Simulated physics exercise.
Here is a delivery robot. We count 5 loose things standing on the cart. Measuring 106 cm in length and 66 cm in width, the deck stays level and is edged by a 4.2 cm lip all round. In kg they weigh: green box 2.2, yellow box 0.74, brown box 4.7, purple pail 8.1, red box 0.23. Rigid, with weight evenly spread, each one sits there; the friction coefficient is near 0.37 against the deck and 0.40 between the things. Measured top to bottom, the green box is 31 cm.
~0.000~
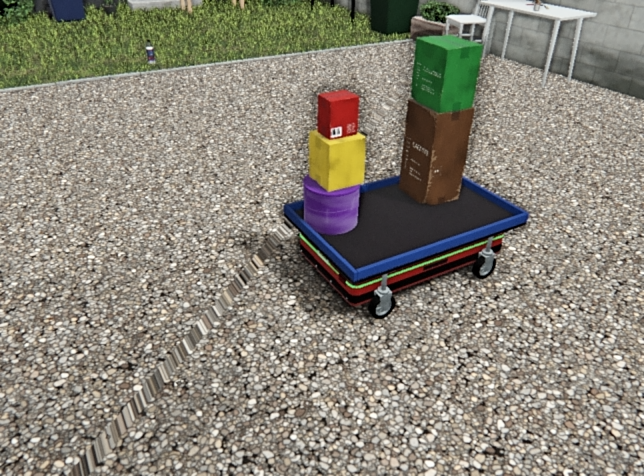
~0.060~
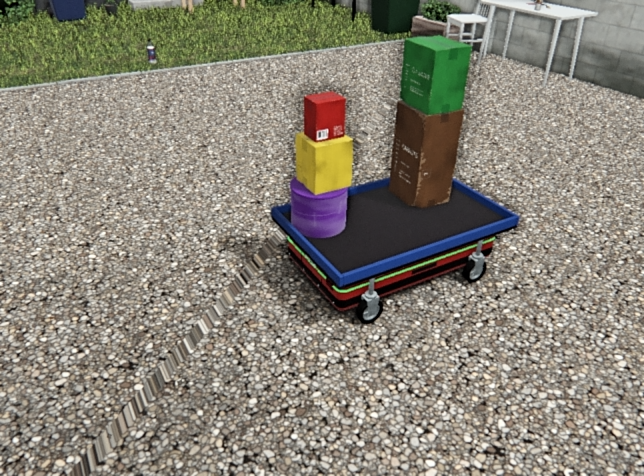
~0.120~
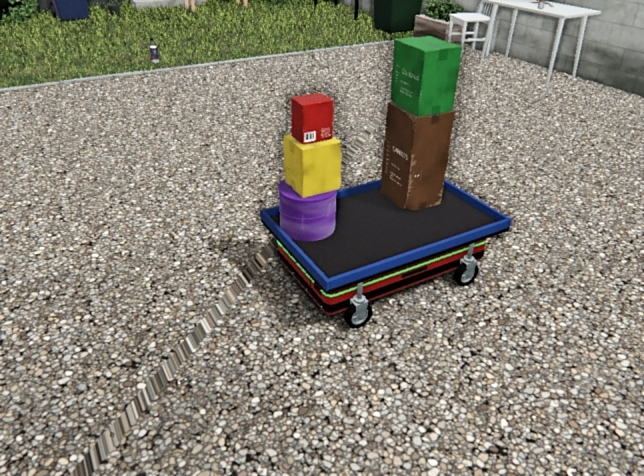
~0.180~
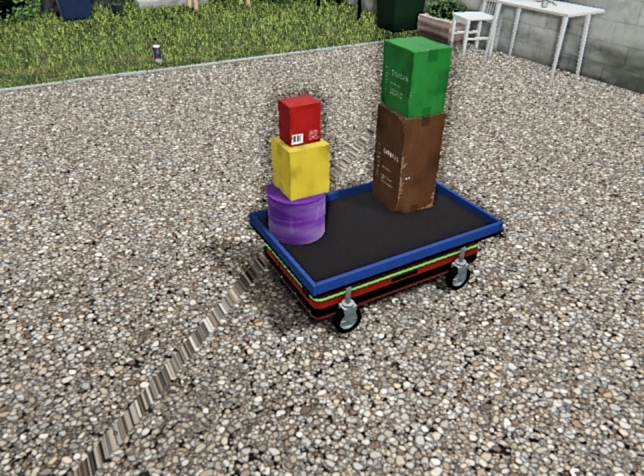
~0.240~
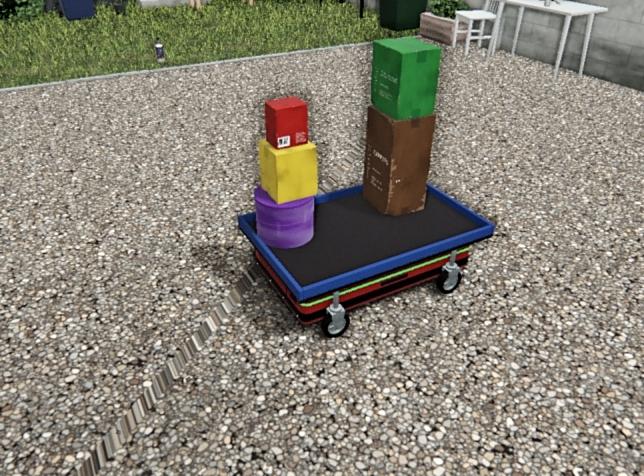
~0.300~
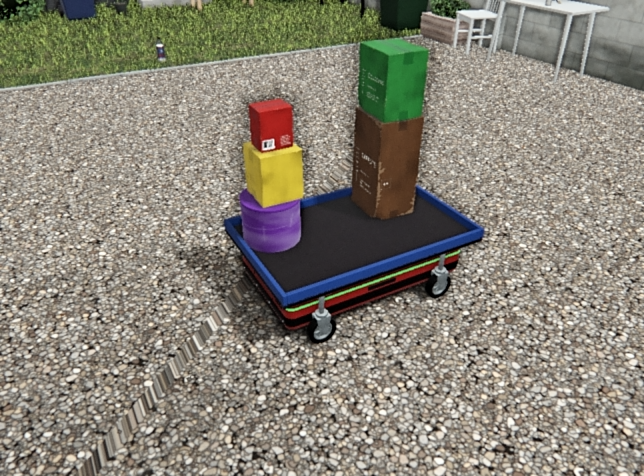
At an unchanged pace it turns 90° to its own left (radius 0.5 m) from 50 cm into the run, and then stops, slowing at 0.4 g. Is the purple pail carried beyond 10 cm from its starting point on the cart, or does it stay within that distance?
It will remain in position.
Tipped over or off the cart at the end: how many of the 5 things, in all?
That makes 4.
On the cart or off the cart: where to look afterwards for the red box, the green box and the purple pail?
Once it all settles, the red box leaves its surface, the green box leaves its surface and the purple pail stays on its surface.
After 0.80 s, cart has run 104 cm, turned 45°; yellow box and red box now off the cart; purple pail slid 4 cm near (208, 342); green box slid 5 cm.
After 1.10 s, cart has run 143 cm, turned 85°; green box now off the cart; purple pail slid 4 cm near (378, 465); brown box leaning 19°.
After 1.50 s, cart has run 180 cm, turned 90°; brown box now off the cart; purple pail slid 2 cm.
At rest (2.0 s), off the cart, green box, yellow box, brown box and red box; the last one in place, give or take 10 cm.
